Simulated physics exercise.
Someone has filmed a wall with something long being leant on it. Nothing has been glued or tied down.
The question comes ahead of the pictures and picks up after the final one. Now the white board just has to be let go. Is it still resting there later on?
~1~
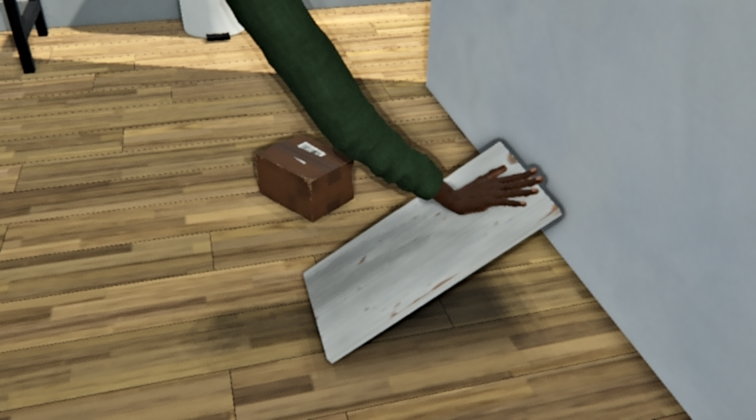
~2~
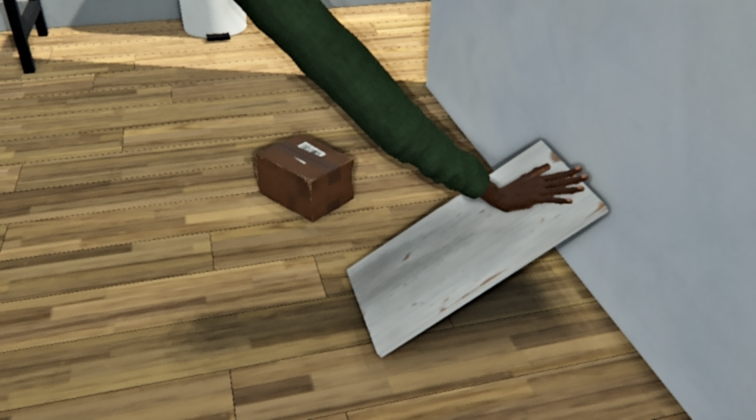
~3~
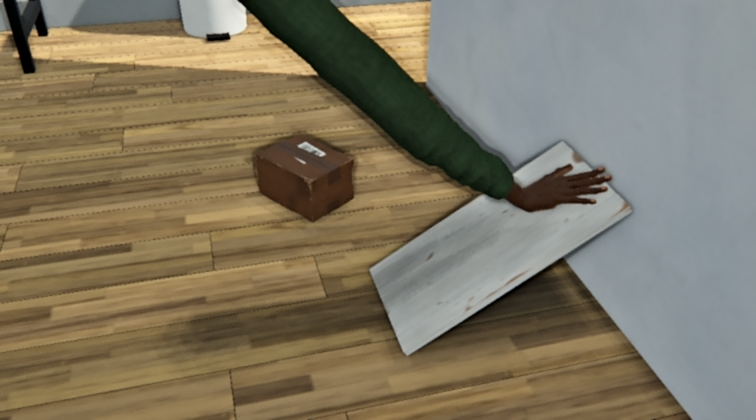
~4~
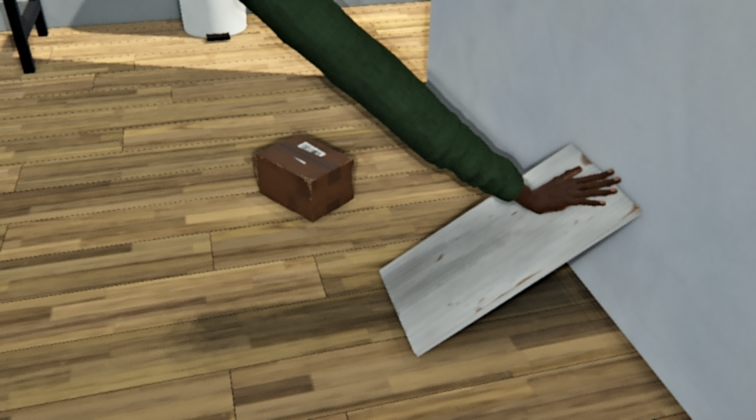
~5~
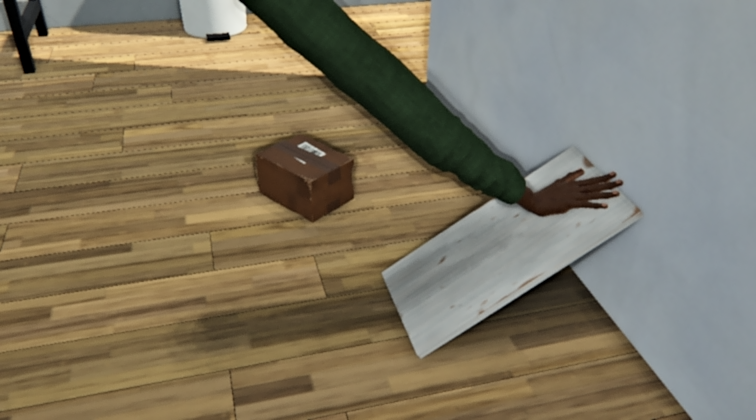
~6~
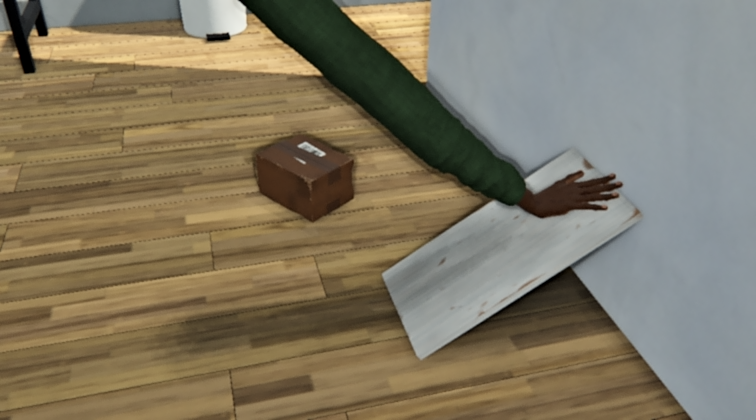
Loses its lean.
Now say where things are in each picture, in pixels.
In the first frame, on its way; white board (420, 247); brown box (306, 176).
In the second frame, on its way; white board (466, 243); brown box (306, 176).
In the third frame, on its way; white board (489, 243); brown box (306, 176).
In the fourth frame, on its way; white board (499, 245); brown box (306, 176).
In the fifth frame, leant on the wall, still held; white board (501, 247); brown box (306, 176).
In the sixth frame, leant on the wall, still held; white board (501, 248); brown box (306, 176).
Then, 0.40 s past the last view, white board sunk by 32° near (478, 299).
Then, 0.50 s past the last view, white board sunk by 36° near (479, 290).
Finally, moved from the start, white board; brown box still in place. Final places as the last picture's camera would see them, white board near (477, 300). The board slips out.
